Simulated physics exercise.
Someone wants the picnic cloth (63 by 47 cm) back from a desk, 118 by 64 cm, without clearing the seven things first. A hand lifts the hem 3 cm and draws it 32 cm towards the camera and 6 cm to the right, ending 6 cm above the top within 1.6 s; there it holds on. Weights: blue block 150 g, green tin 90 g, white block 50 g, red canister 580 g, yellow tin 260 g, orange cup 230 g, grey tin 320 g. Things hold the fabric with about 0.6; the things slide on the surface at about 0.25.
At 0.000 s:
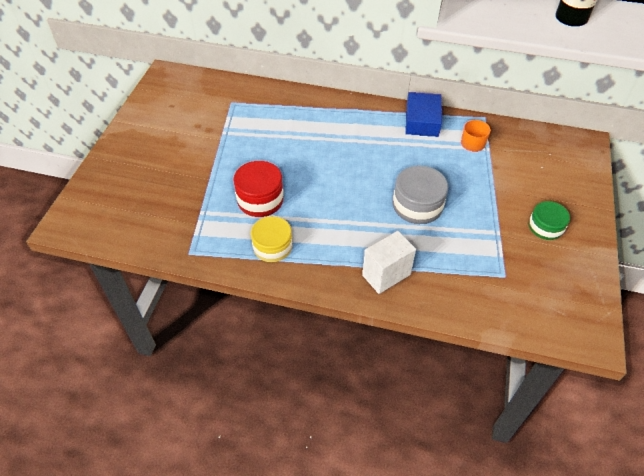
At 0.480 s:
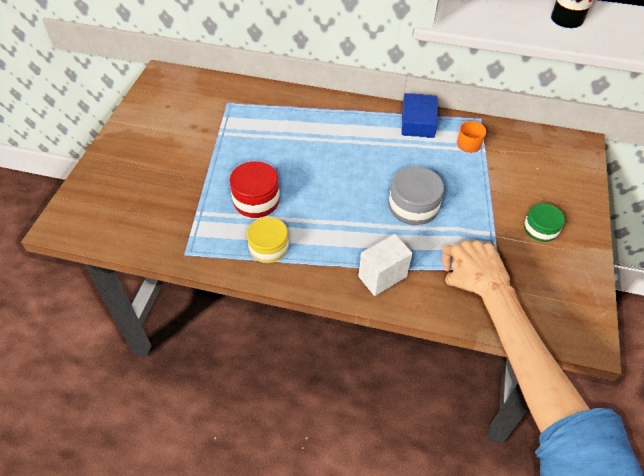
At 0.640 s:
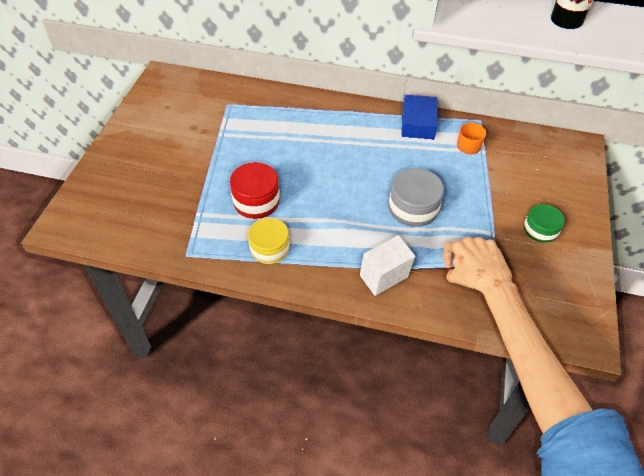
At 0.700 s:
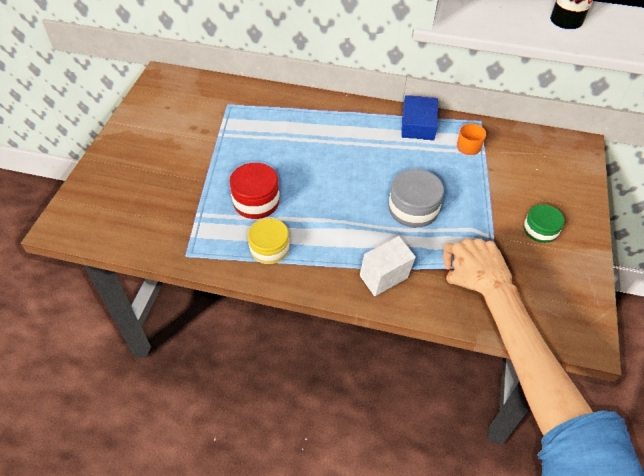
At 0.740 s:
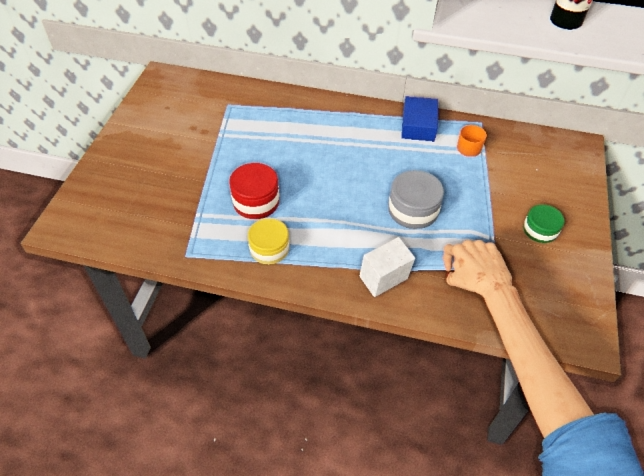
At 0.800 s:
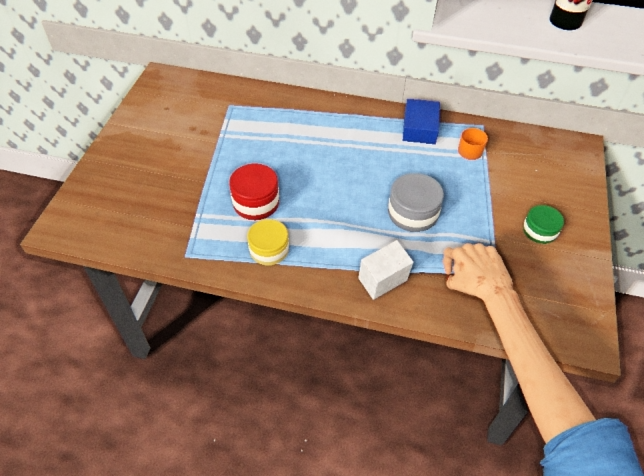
In this clip, a light blue cloth lies on a wooden table with colored tins, blocks and an orange cup, and a hand reaches in, grips its front right corner and tugs slightly, rippling the fabric while the objects barely shift.
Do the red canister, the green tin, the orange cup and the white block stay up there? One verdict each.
The red canister keeps to the top, the green tin keeps to the top, the orange cup keeps to the top, the white block drops off.
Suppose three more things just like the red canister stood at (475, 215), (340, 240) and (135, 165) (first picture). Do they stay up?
In that order: Goes over, drops off, stays up.
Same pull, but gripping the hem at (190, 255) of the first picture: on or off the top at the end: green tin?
In that case: Green tin stays up.
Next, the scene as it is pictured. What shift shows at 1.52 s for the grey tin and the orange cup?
About: Grey tin 20 cm, orange cup 30 cm.
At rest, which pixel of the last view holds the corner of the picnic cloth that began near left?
At about (218, 294).
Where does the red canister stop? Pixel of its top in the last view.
At about (315, 252).
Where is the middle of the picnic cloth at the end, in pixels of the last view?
Around (413, 291).
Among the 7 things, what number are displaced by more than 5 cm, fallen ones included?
I count 7.
After 1.2 s, 100 % of the picnic cloth is still over the top; orange cup 12 cm off its start, white block 7 cm off its start, red canister 4 cm off its start.
After 1.5 s, 90 % of the picnic cloth is still over the top; orange cup 28 cm off its start, white block over the edge, red canister 11 cm off its start.
After 1.9 s, 80 % of the picnic cloth is still over the top; orange cup 37 cm off its start at (553, 257), white block over the edge, red canister 19 cm off its start at (307, 237).
After 2.2 s, 70 % of the picnic cloth is still over the top; orange cup 41 cm off its start, white block over the edge, red canister 22 cm off its start.
After 3.8 s, 70 % of the picnic cloth is still over the top; orange cup 41 cm off its start at (553, 278), white block over the edge, red canister 23 cm off its start at (315, 252), green tin 11 cm off its start at (596, 247).
